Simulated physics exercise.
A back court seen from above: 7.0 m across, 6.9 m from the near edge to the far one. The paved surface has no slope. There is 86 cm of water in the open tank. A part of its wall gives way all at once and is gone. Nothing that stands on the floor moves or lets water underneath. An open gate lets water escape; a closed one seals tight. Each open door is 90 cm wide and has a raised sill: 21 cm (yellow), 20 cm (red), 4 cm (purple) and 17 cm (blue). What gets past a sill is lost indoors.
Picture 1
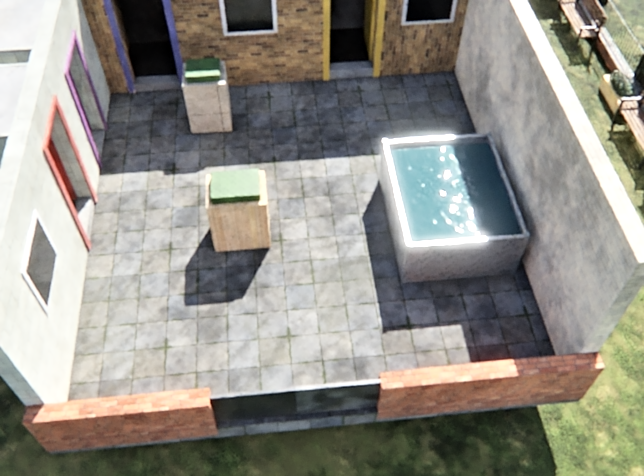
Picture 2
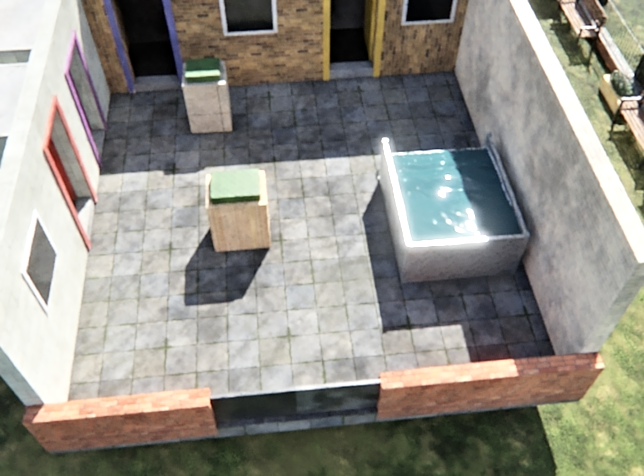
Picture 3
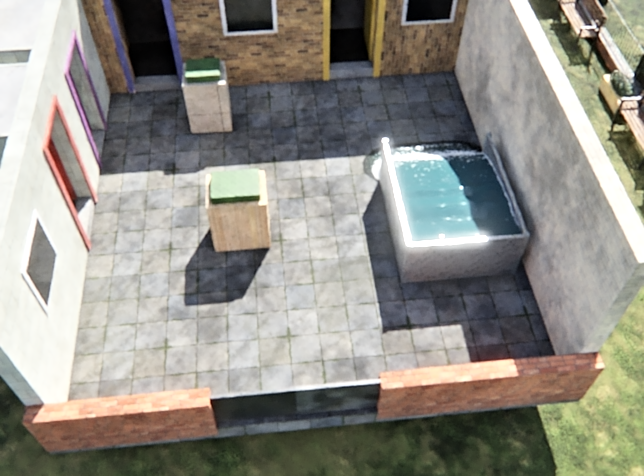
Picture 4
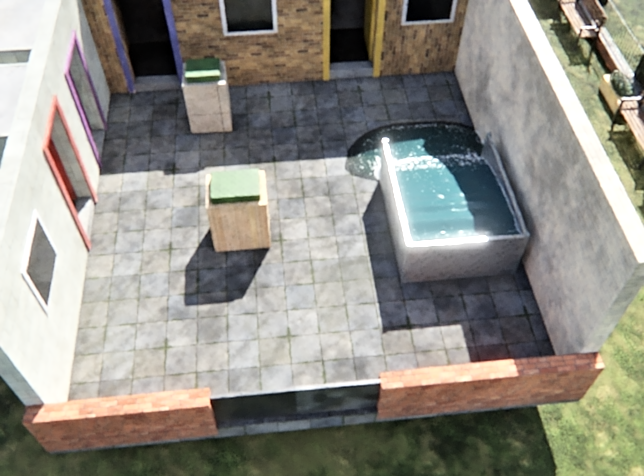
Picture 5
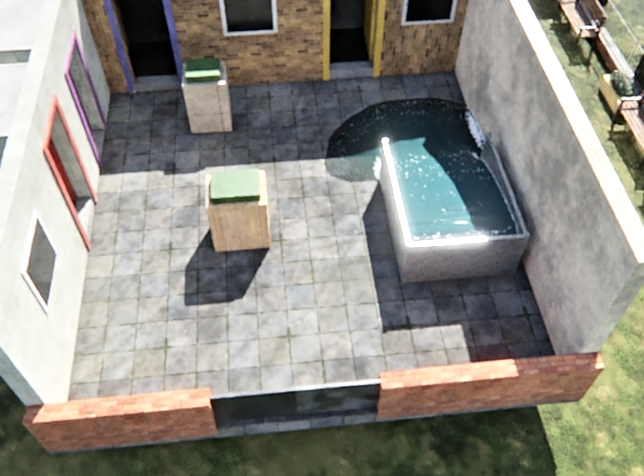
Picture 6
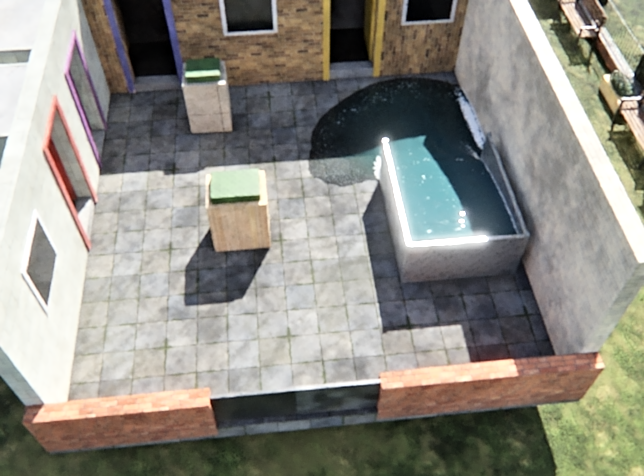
Water poured out of the open tank after part of its far wall vanished, first showing at the back left corner, then spreading in a dark, rounded sheet across the grey paving toward the brick wall.
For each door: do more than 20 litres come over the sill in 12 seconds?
The water let in: At the yellow door it passes the limit; at the red door it does not reach the limit; at the purple door it exceeds the limit; at the blue door it stays under the limit.
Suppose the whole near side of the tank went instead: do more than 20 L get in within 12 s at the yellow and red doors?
Against that limit: Yellow under, red under.
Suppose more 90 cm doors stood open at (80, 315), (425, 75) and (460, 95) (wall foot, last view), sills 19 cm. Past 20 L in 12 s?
In turn: Under, over, above.
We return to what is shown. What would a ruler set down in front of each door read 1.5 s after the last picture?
In cm: Yellow 38, red 0, purple 0, blue 1.
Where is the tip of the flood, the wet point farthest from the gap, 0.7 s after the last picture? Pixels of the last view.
At about (266, 85).
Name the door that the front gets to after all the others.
The red one.
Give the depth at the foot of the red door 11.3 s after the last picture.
Some 6.0 cm.
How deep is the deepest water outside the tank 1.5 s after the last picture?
About 50 cm.
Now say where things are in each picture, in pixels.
The open tank at (451, 189) is whole and still, 86 cm deep, in the first picture.
Water pours out on the open tank's far side and has run 1.0 m, to a hidden place; typically 7 cm deep outside, 86 cm at the open tank's back, in the second picture.
The front is at a hidden place, 1.2 m from the gap on the open tank's far side; 1.5 m2 of floor is under water; 86 cm left at the back of the open tank, in the third picture.
The front is at (474, 131), 1.5 m from the gap on the open tank's far side; 2.9 m2 of floor is under water; 81 cm left at the back of the open tank, in the fourth picture.
Water pours out on the open tank's far side and has run 2.1 m, to (436, 101); typically 11 cm deep outside, 73 cm at the open tank's back, in the fifth picture.
Water pours out on the open tank's far side and has run 2.7 m, to (418, 81); typically 9 cm deep outside, 74 cm at the open tank's back, in the sixth picture.
Then, 0.7 s after the last picture water covers 25 % of the floor and is deepest (62 cm) near (451, 73); yellow door 35 cm at the sill, 18 L in, red door not reached, purple door not reached, blue door not reached.
Then, 1.5 s after the last picture water covers 25 % of the floor and is deepest (50 cm) near (451, 73); yellow door 38 cm at the sill, 79 L in, red door not reached, purple door not reached, blue door not reached.
Then, 2.8 s after the last picture water covers 40 % of the floor and is deepest (44 cm) near (120, 94); yellow door 23 cm at the sill, 123 L in, red door not reached, purple door 10 cm at the sill, 1 L in, blue door 16 cm at the sill, 0 L in.
Then, 6.3 s after the last picture water covers 80 % of the floor and is deepest (22 cm) near (65, 426); yellow door 7 cm at the sill, 125 L in, red door 18 cm at the sill, 1 L in, purple door 8 cm at the sill, 64 L in, blue door 10 cm at the sill, 1 L in.
Then, 11.3 s after the last picture water covers 100 % of the floor and is deepest (16 cm) near (554, 366); yellow door 5 cm at the sill, 125 L in, red door 6 cm at the sill, 1 L in, purple door 6 cm at the sill, 98 L in, blue door 7 cm at the sill, 1 L in.
